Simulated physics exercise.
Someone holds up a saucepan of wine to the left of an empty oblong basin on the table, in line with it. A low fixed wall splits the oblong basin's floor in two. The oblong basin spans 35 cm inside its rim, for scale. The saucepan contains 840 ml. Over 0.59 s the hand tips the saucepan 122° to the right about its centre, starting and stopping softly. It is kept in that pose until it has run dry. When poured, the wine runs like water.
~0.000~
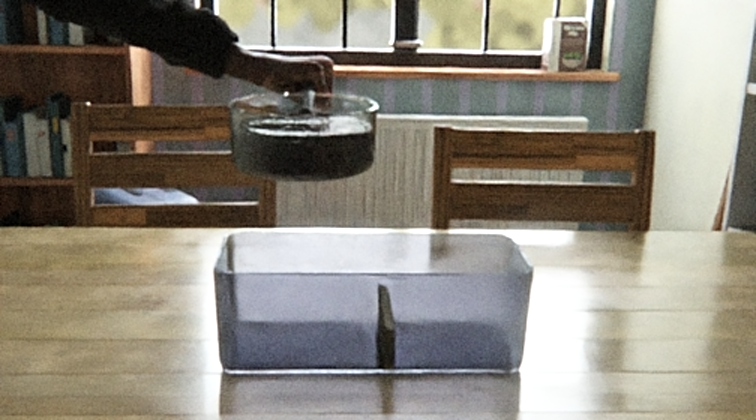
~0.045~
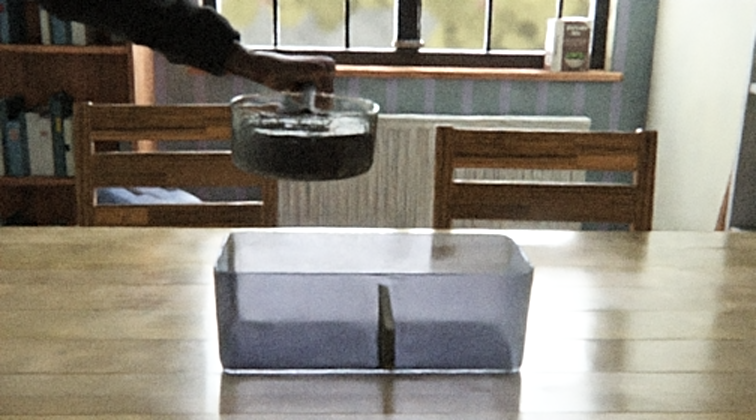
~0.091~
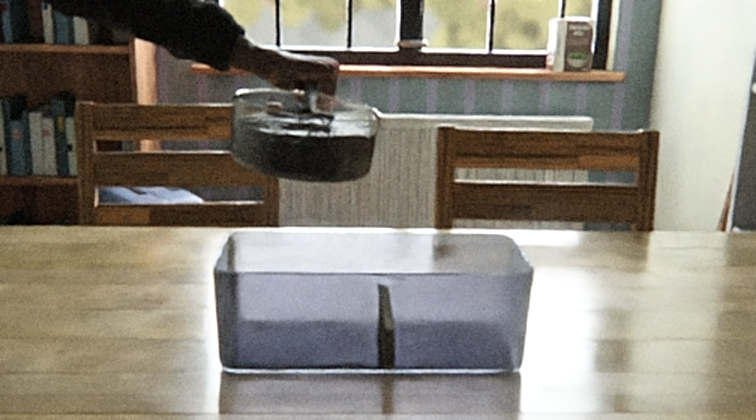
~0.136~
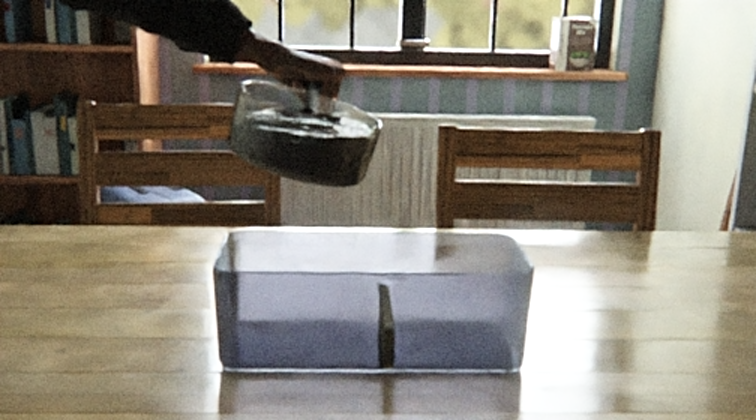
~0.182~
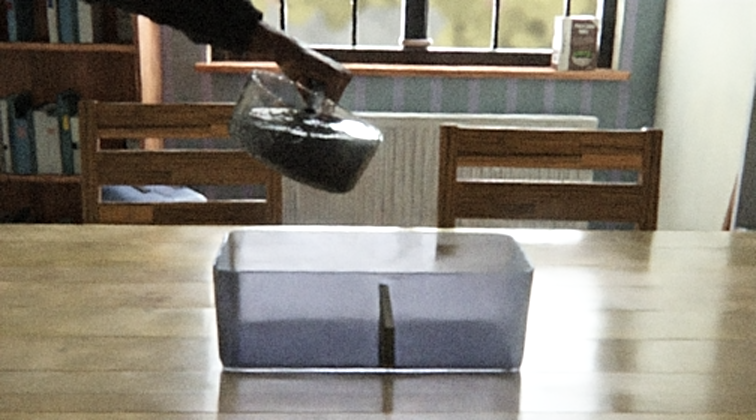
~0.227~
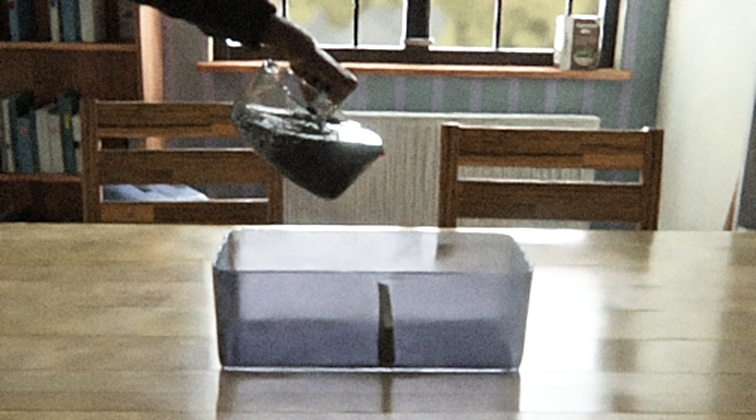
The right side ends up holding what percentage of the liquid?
About 51 in every hundred parts.
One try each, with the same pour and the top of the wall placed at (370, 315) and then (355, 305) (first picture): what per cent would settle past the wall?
Respectively close to 60 and 75 %.
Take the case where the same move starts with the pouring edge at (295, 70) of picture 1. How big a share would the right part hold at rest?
In that case roughly 15 per cent.
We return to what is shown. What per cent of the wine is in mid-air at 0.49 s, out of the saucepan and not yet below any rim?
Estimate: Some 32 % of the total.
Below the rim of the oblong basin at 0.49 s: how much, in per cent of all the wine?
I reckon close to 60 percent of it.
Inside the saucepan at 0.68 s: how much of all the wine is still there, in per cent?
What remains is about 0 percent of it all.
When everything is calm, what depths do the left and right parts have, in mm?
Left part about 16 mm deep, right part about 22 mm deep.
By 0.49 s the tilt is 113° and 9 per cent is still to pour, 10 is left of the wall and 50 right of it.
By 0.68 s the tilt is 122° and 0 per cent is still to pour, 35 is left of the wall and 50 right of it.
By 0.87 s the tilt is 122° and 0 per cent is still to pour, 43 is left of the wall and 52 right of it.
By 1.09 s the tilt is 122° and 0 per cent is still to pour, 45 is left of the wall and 51 right of it.
At rest 45 per cent lies left of the wall, 51 right of it and 3 outside.
